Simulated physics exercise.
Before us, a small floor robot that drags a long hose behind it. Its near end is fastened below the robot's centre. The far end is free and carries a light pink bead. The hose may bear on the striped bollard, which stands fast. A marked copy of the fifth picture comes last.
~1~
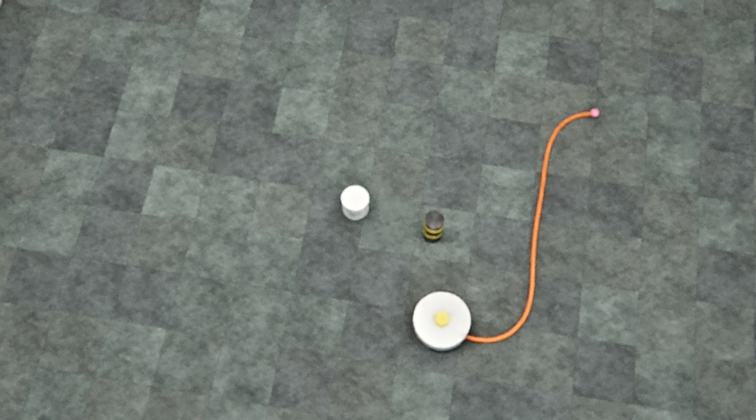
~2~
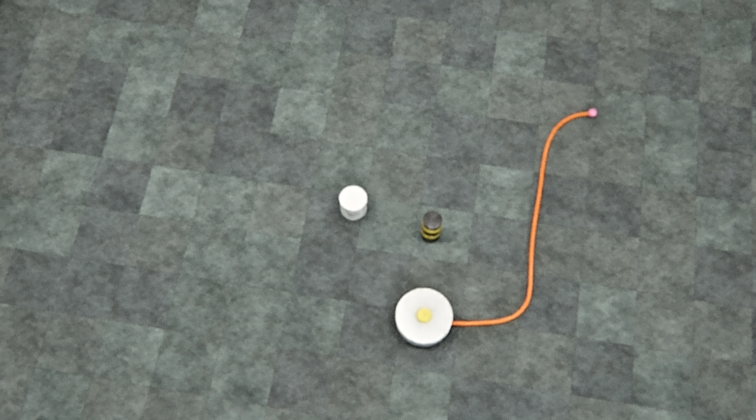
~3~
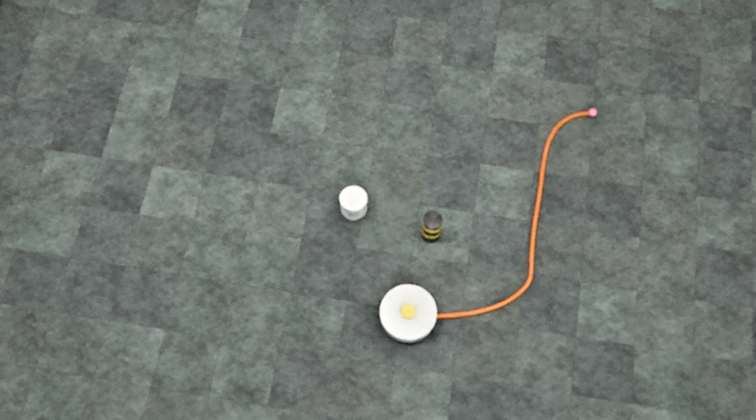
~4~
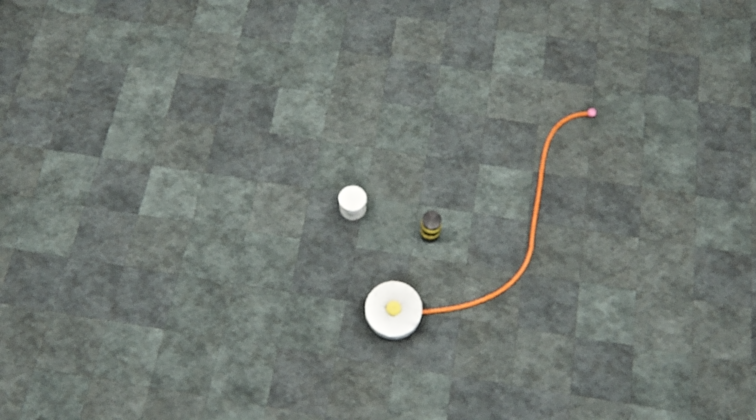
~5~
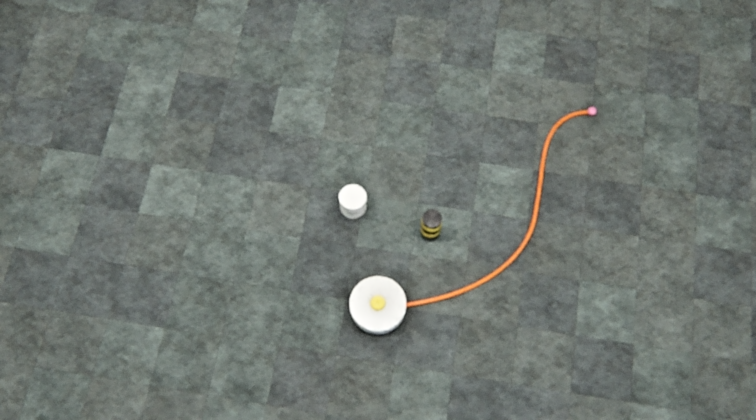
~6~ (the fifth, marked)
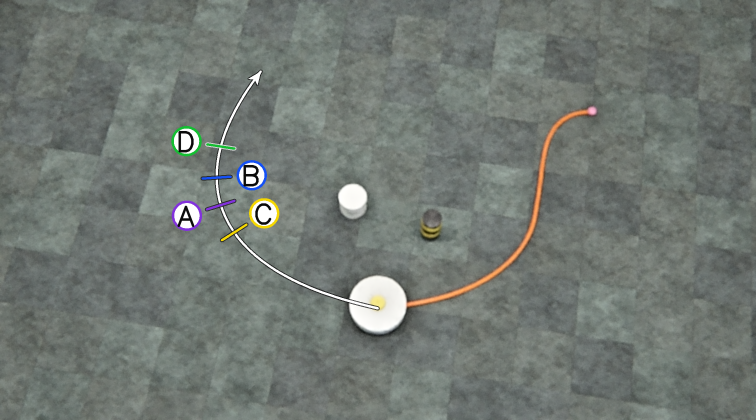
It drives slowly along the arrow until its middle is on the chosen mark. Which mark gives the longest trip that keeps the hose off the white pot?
All is well up to D.
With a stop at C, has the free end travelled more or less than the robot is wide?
More.
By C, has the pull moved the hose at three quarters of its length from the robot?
Yes.
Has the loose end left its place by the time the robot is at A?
Yes.
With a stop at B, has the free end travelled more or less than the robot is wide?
More.
On the copy, A at (221, 205); B at (217, 178); C at (234, 232); D at (221, 146); the route from (378, 308) via (225, 216) to (261, 72).
On D. First, robot (287, 274), middle of the hose (458, 229), free end (571, 123).
Then, robot (224, 213), middle of the hose (398, 243), free end (534, 163).
Finally, robot (219, 142), middle of the hose (365, 229), free end (509, 183); only the bollard has been touched, if anything.
By contrast, A is safe but short; B is safe but short; C is safe but short.
